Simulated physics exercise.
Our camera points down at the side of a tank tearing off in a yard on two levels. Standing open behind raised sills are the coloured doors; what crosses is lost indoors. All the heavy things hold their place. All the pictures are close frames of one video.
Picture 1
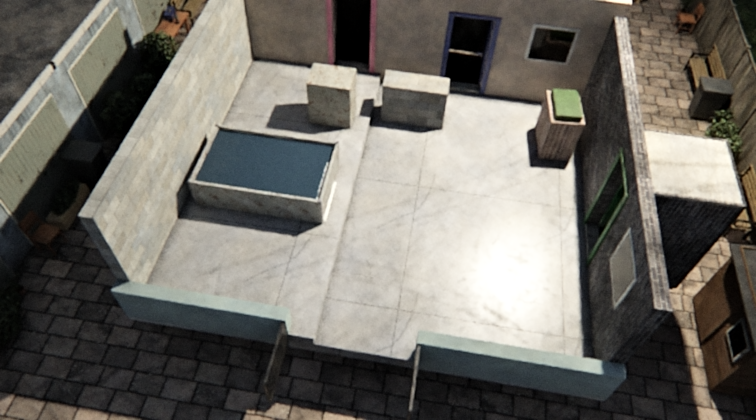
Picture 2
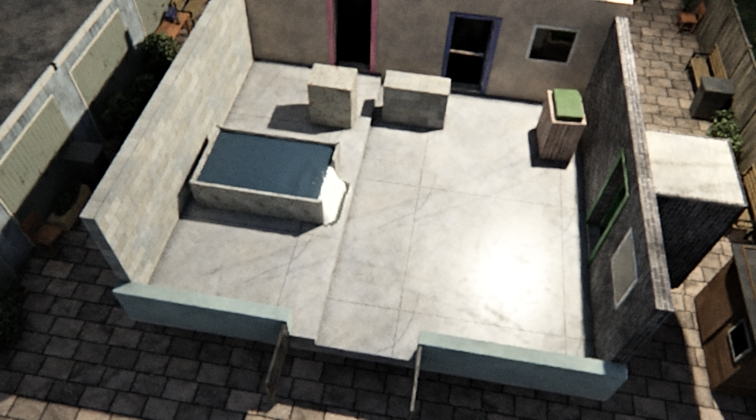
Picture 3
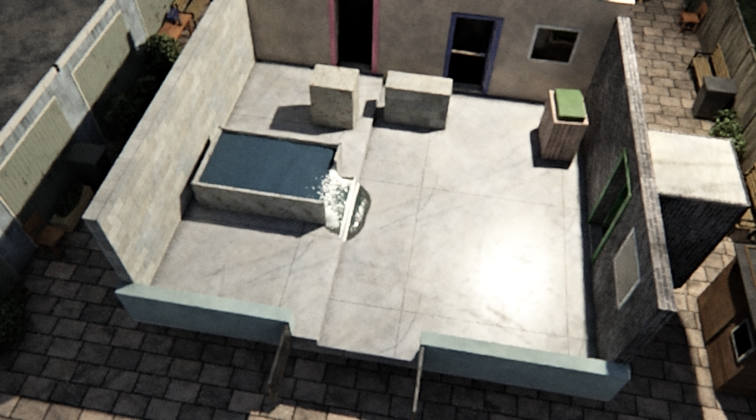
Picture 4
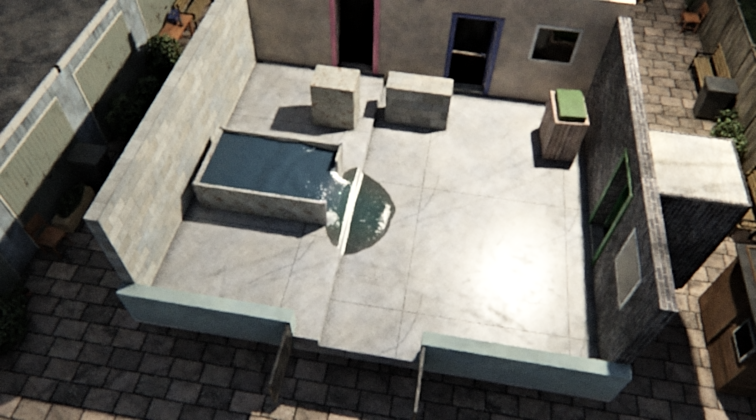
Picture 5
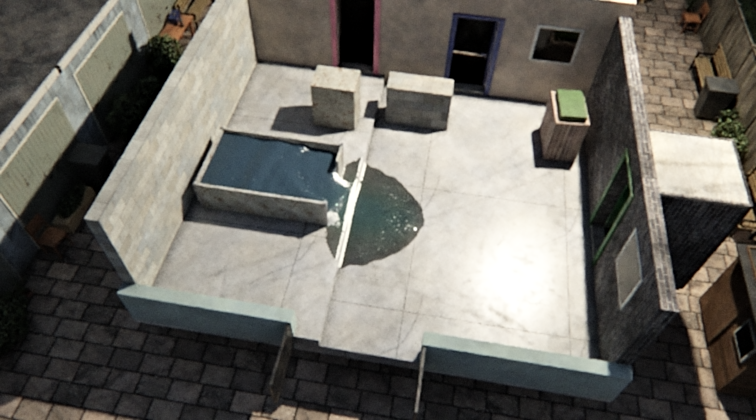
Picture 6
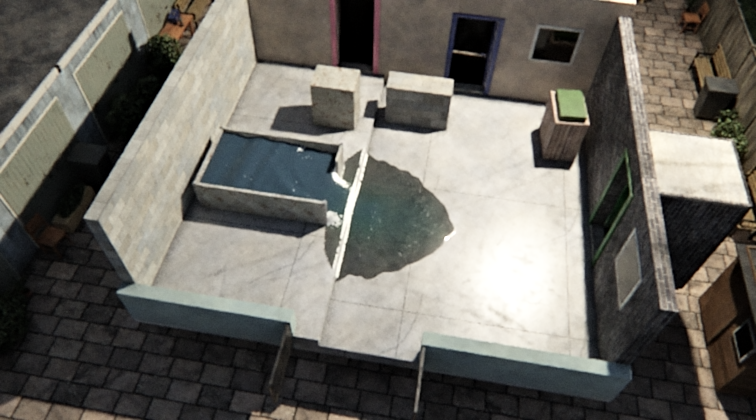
Water bursts through the right end of a raised stone tank at the left of a pale, walled yard, seen from high above by a still camera. Two pale blocks stand near the back wall with its pink-framed and blue-framed doorways, and a green-topped box sits at right. The end breaks away, and the dark pool spreads rightward across the floor in a widening, rounded sheet.
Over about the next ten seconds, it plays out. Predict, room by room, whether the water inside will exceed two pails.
Result: The pink door keeps to the limit; the green door goes over the limit; the blue door keeps to the limit.
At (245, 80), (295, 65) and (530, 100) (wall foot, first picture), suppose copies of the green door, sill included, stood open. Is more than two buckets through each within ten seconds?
Door one stays inside the limit, door two stays inside the limit, door three stays inside the limit.
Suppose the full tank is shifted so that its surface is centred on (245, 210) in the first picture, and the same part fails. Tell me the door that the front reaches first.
It is the green one.
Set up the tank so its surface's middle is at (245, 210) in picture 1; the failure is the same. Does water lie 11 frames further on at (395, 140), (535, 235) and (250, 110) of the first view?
Point by point: Still bare; swamped; still bare.
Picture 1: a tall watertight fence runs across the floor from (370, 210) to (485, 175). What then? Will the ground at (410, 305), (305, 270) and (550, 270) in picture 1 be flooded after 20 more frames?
Outcome per location, in sequence: Soaking, unsoaked, soaking.
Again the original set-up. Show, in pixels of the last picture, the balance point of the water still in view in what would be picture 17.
I reckon somewhere around (350, 206).
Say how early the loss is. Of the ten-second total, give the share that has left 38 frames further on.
Result, approximate: 55 per cent.
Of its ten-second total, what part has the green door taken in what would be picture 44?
Around 95 in a hundred.
A moment on, water covers 25 % of the floor; the pink door not reached, the green door not reached, the blue door not reached.
Next, water covers 40 % of the floor; the pink door not reached, the green door wet at the sill, nothing in, the blue door not reached.
Then, water covers 50 % of the floor; the pink door not reached, the green door over two buckets in, the blue door not reached.
Later, water covers 50 % of the floor; the pink door not reached, the green door over two buckets in, the blue door wet at the sill, nothing in.
In the end, water covers 65 % of the floor; the pink door not reached, the green door over two buckets in, the blue door wet at the sill, nothing in.
